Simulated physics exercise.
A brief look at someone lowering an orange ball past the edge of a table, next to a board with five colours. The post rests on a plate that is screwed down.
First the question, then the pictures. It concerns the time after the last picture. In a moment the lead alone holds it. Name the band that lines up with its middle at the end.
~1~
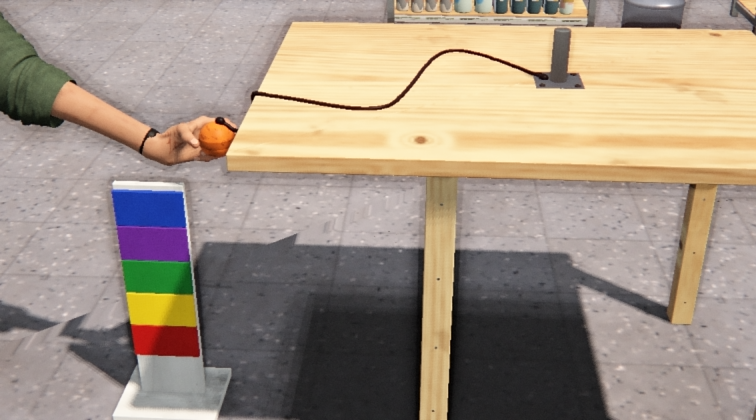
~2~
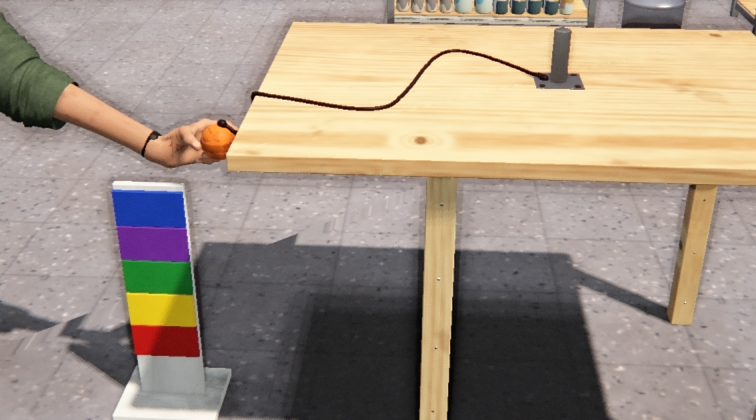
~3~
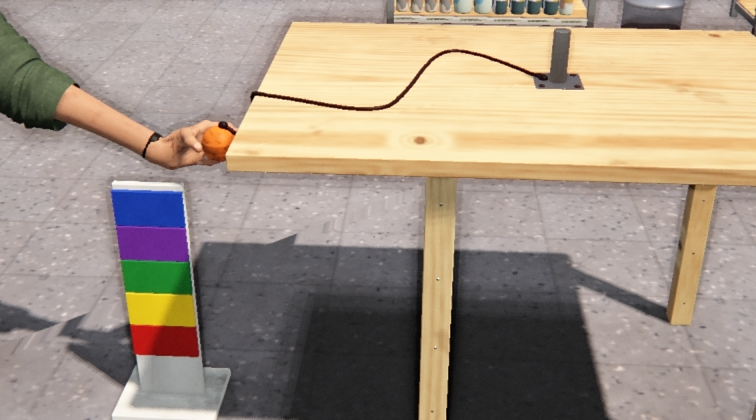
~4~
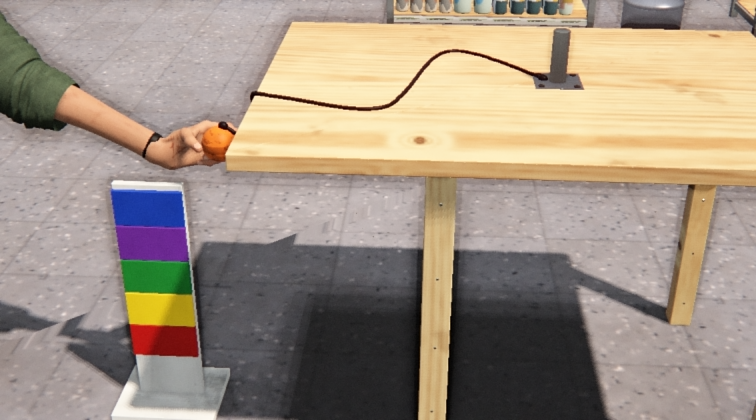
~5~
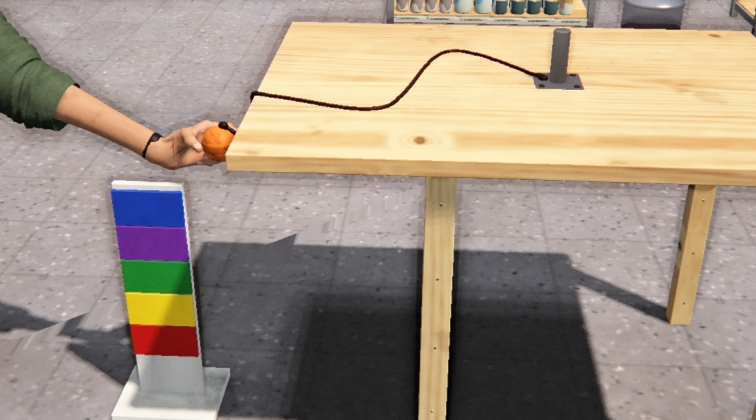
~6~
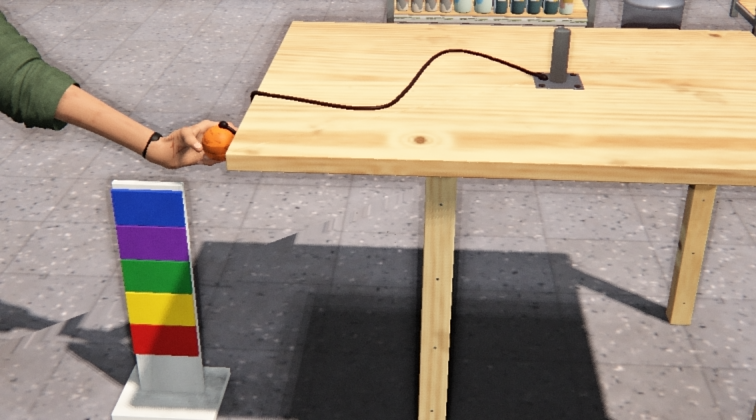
It lines up with yellow.
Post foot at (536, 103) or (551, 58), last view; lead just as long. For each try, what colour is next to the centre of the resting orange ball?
Result 1: Red. Result 2: Yellow.
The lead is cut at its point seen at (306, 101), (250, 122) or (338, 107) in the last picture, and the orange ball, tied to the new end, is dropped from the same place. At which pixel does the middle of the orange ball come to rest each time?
About (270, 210), then (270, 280), then (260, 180).
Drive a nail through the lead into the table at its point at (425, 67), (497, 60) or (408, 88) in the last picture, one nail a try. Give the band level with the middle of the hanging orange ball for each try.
Purple, then green, then blue.
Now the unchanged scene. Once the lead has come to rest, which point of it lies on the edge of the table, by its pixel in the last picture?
That would be the bit at (402, 95).
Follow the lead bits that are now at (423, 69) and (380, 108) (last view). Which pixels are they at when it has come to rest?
Near (342, 75) and (267, 115).
Early on, ball near (299, 287); level with yellow.
Midway, ball near (264, 297); level with yellow.
Finally, ball near (280, 292); level with yellow. The yellow one.
